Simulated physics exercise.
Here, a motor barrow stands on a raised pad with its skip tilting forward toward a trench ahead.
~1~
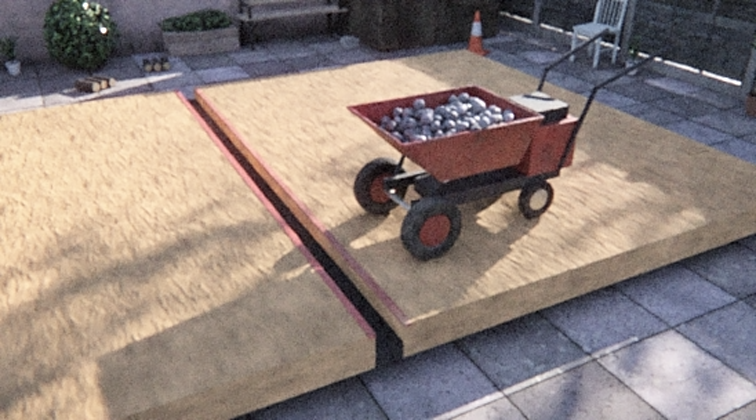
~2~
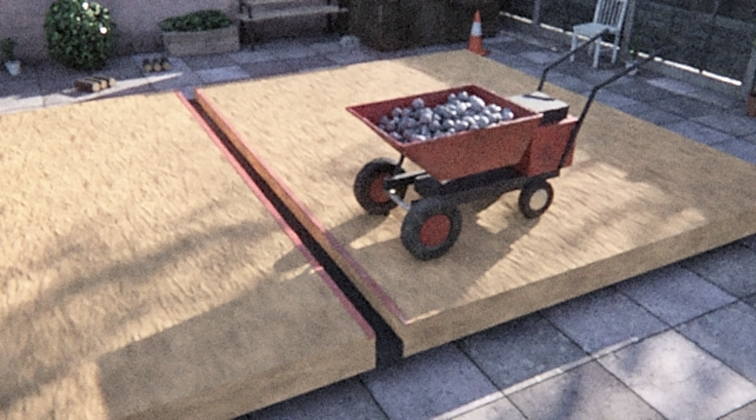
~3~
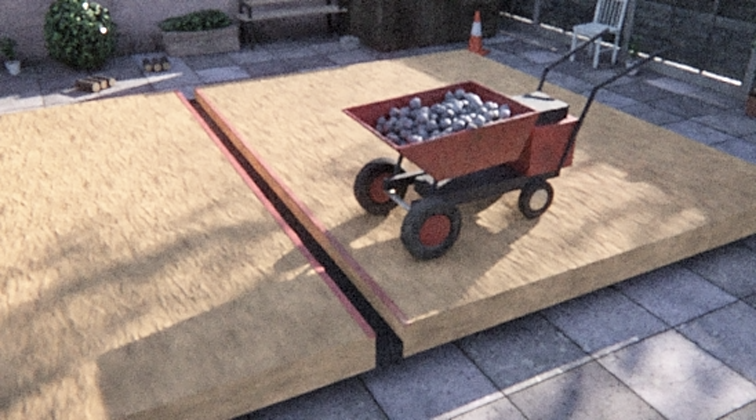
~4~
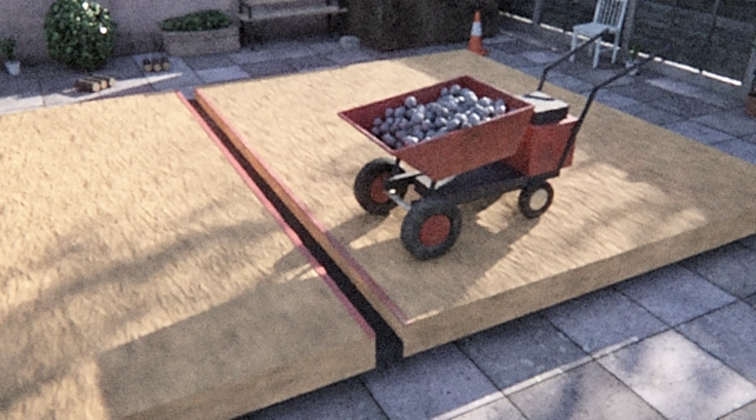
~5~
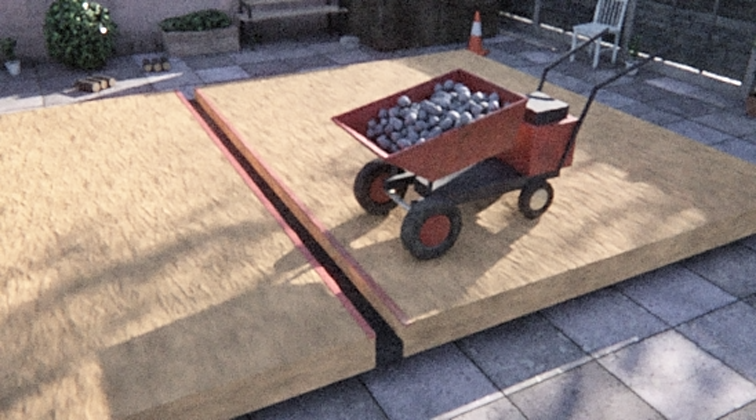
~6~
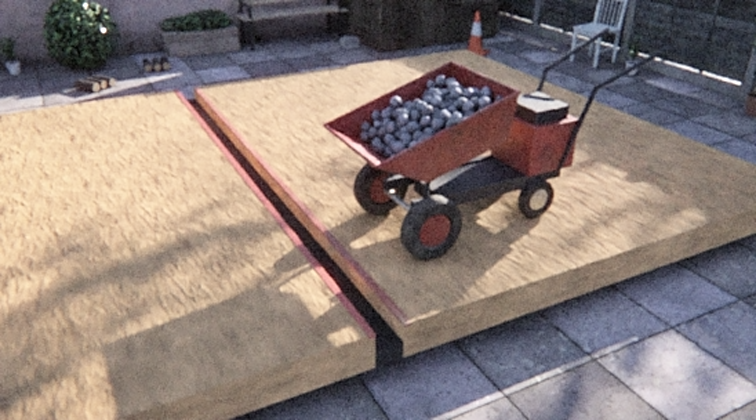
On a raised pad beside a narrow trench, a red barrow's cobble-filled skip gradually tilts forward.
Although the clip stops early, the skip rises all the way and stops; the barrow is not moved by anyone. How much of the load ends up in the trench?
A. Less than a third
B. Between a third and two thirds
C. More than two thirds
Answer: A.
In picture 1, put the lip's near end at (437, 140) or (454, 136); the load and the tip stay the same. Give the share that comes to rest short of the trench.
About 10 percent the first time, about 20 percent the second.
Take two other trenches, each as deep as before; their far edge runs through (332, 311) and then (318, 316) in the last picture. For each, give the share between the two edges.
I'd expect close to 30 in a hundred and then close to 50 in a hundred.
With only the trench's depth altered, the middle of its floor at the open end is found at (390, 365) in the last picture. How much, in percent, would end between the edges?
Estimated share: Approx. 0 per cent.
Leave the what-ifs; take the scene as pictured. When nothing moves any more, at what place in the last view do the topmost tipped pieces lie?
Once it settles, the peak is close to (294, 244) in the last picture.
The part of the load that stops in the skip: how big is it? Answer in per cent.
Close to 25 per cent, give or take.
Soon, skip tipped steeply; all in the skip.
A while on, skip tipped right over; most in the skip; about a quarter beyond it; a stray few falling.
Towards the end, skip tipped right over; about a quarter in the skip; a stray few in or heaped over the trench; most beyond it.
Finally, skip tipped right over; about a quarter in the skip; a stray few in or heaped over the trench; most beyond it.
